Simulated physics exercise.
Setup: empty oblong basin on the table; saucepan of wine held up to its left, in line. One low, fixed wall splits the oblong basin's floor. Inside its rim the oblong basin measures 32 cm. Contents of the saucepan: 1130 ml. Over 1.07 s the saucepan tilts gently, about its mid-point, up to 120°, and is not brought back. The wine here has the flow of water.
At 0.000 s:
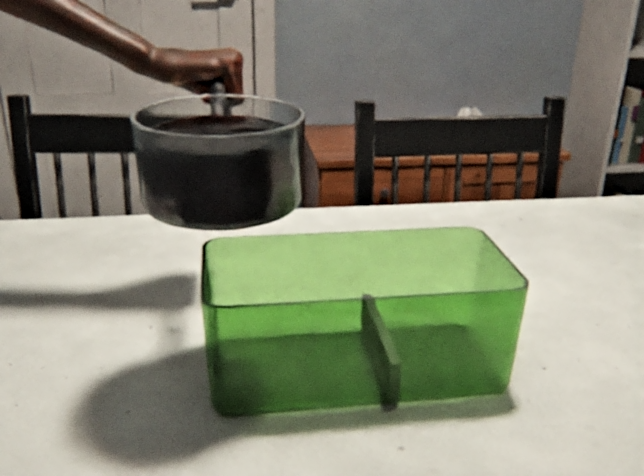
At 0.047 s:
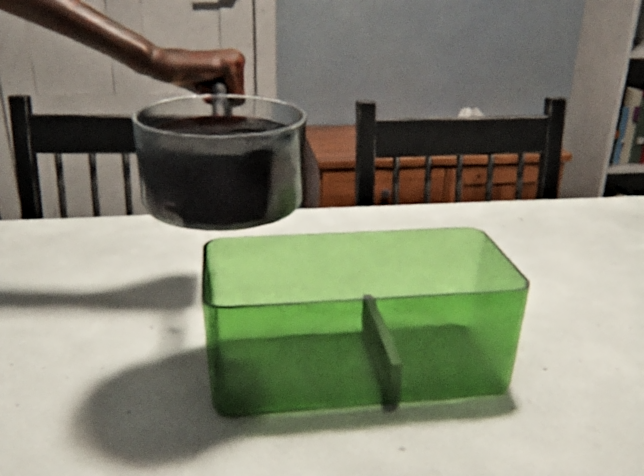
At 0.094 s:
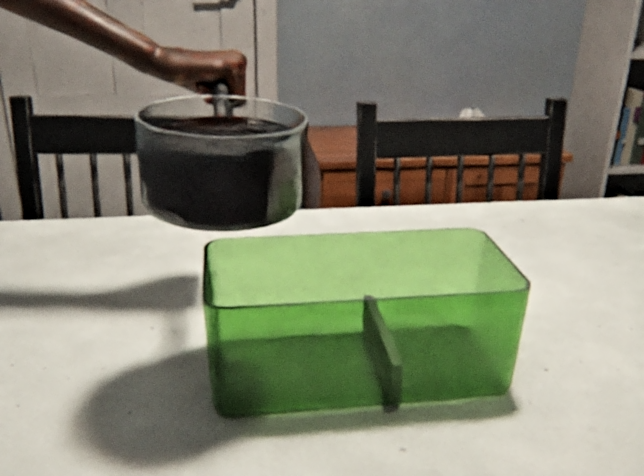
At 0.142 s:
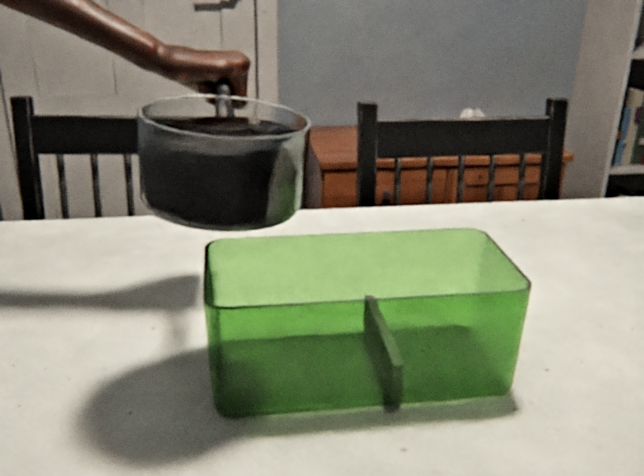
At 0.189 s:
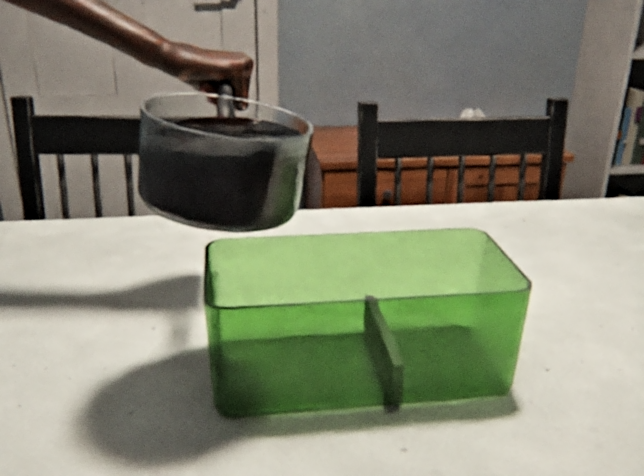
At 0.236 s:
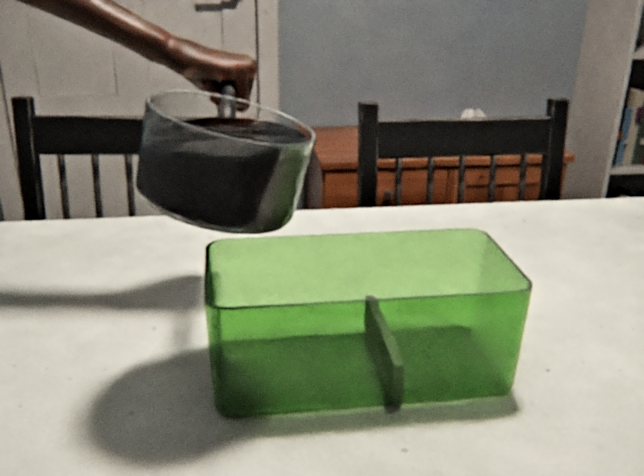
A clear saucepan of dark wine is held by a hand reaching in from the left, above and to the left of an empty, translucent green oblong basin with a low dividing wall. They are seen from slightly above a white table, with black chairs, a wooden cabinet and a grey wall behind. The hand gently tilts the saucepan rightward, the camera staying practically still.
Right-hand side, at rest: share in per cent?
24 per cent.
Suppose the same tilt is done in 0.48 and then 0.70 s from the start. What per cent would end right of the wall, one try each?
In order, 25 and 20 per cent.
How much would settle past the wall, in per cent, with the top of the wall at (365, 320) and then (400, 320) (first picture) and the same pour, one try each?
First try about 40 %, second try about 5 %.
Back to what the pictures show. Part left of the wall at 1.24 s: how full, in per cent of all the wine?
The fraction is near 74 percent.
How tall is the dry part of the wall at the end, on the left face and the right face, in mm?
14 mm left, 30 mm right.
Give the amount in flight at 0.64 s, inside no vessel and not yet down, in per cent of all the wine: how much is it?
Roughly 30 %.
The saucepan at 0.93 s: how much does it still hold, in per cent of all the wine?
About 6 per cent.
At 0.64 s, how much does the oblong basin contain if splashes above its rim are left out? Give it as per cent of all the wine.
Near 18 in a hundred.
After 0.64 s the tilt is 78° and 52 per cent is still to pour, 13 is left of the wall and 5 right of it.
After 0.93 s the tilt is 115° and 6 per cent is still to pour, 69 is left of the wall and 20 right of it.
After 1.24 s the tilt is 120° and 0 per cent is still to pour, 75 is left of the wall and 22 right of it.
After 1.57 s the tilt is 120° and 0 per cent is still to pour, 74 is left of the wall and 24 right of it.
In the end 74 per cent lies left of the wall, 24 right of it and 2 outside.
